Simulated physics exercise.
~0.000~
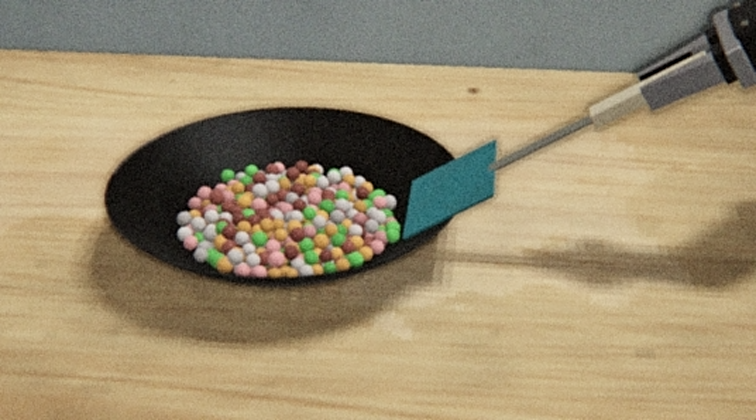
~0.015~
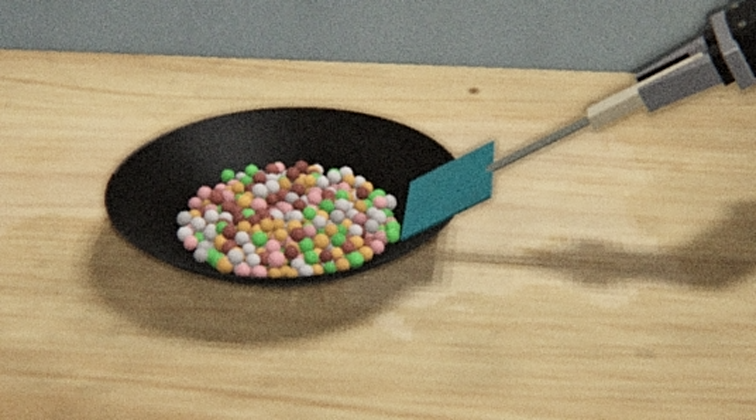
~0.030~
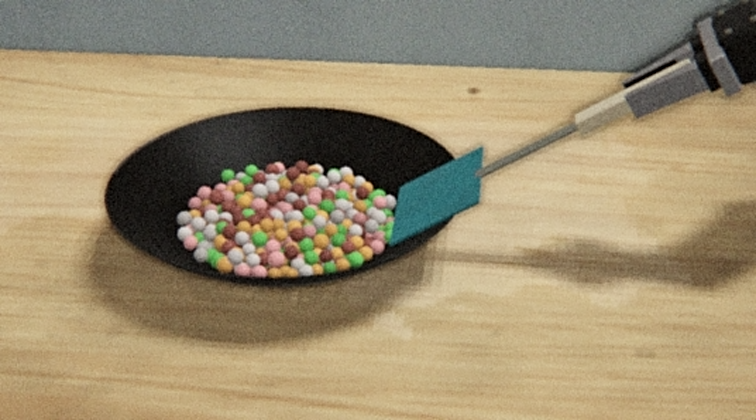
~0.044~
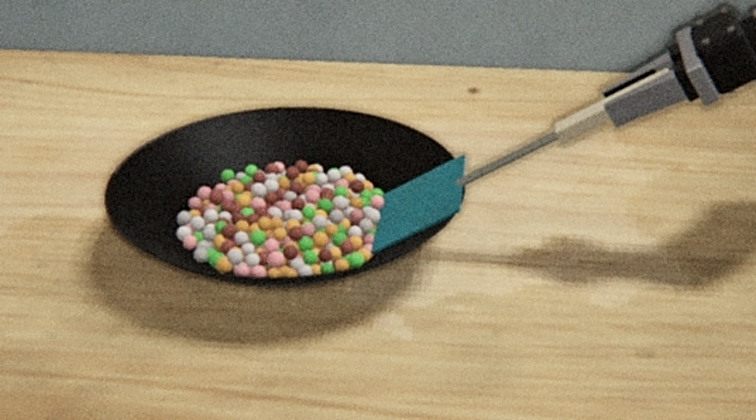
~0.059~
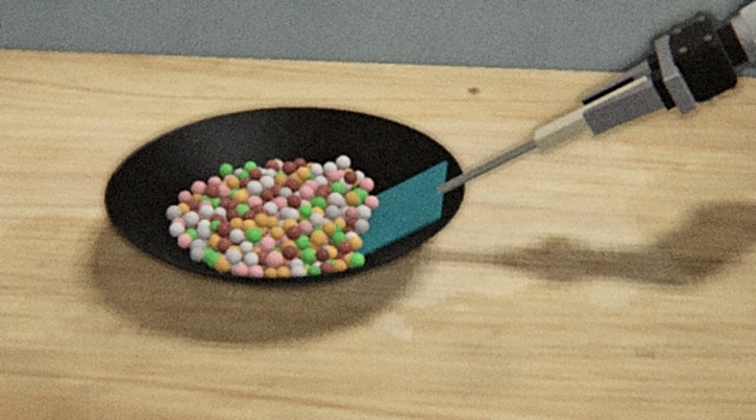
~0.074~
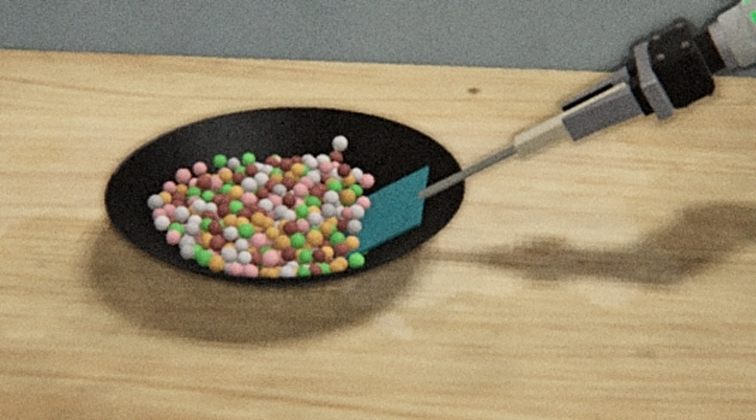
The video shows a robotic arm lowering a teal turner into a black wok of small multicoloured balls on a wooden table, then moving it left against the heap, which shifts leftward as the wok stays still.
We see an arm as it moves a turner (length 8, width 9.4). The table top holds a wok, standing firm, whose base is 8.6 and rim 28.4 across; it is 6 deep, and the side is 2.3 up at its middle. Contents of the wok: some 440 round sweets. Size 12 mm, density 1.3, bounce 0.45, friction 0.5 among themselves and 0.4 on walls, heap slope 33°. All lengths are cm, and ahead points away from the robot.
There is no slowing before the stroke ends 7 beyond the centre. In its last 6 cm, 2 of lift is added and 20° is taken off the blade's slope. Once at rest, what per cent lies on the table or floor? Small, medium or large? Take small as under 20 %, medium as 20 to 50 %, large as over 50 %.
Medium, so between 20 and 50 %.
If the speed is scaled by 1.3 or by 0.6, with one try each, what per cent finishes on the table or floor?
I'd expect close to 40 and then close to 10 percent.
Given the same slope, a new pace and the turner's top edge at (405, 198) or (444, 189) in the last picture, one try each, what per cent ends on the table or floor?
First try around 40 %, second try around 10 %.
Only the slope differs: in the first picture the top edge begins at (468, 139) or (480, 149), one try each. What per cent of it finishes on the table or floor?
Some 35 per cent, then some 30 per cent.
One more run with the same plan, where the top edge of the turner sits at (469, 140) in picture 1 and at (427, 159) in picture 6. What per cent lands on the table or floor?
10 %.
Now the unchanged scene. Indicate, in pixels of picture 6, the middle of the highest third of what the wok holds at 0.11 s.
Around (237, 195).
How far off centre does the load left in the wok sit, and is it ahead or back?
The balance point is about 5.0 cm ahead.
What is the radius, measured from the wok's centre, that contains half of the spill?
Distance, approx.: 26 cm.
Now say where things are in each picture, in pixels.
The first picture shows turner top edge at (495, 167), sloping 32°; upper third of the load around (294, 209), from x 185 to 395, top at y 165; 443 in the wok.
The second picture shows turner top edge at (493, 168), sloping 32°; upper third of the load around (294, 209), from x 185 to 395, top at y 165.
The third picture shows turner top edge at (481, 173), sloping 32°; upper third of the load around (294, 209), from x 185 to 390, top at y 165.
The fourth picture shows turner top edge at (463, 182), sloping 32°; upper third of the load around (293, 210), from x 185 to 385, top at y 165.
The fifth picture shows turner top edge at (443, 189), sloping 32°; upper third of the load around (288, 205), from x 175 to 375, top at y 165.
The sixth picture shows turner top edge at (424, 194), sloping 32°; upper third of the load around (269, 202), from x 155 to 365, top at y 145; 443 in the wok.
After 0.11 s, sloping 32°, highest piece 7 above the table; 443 in the wok.
After 0.15 s, sloping 25°, highest piece 8 above the table; 437 in the wok, 6 on the blade or in flight.
After 0.36 s, sloping 12°, highest piece 11 above the table; 303 in the wok, 90 on the table or floor, 50 on the blade or in flight.
After 1.41 s, sloping 12°, highest piece 6 above the table; 299 in the wok, 144 on the table or floor.
At rest, 299 in the wok, 144 on the table or floor. That is 33 % on the table or floor.
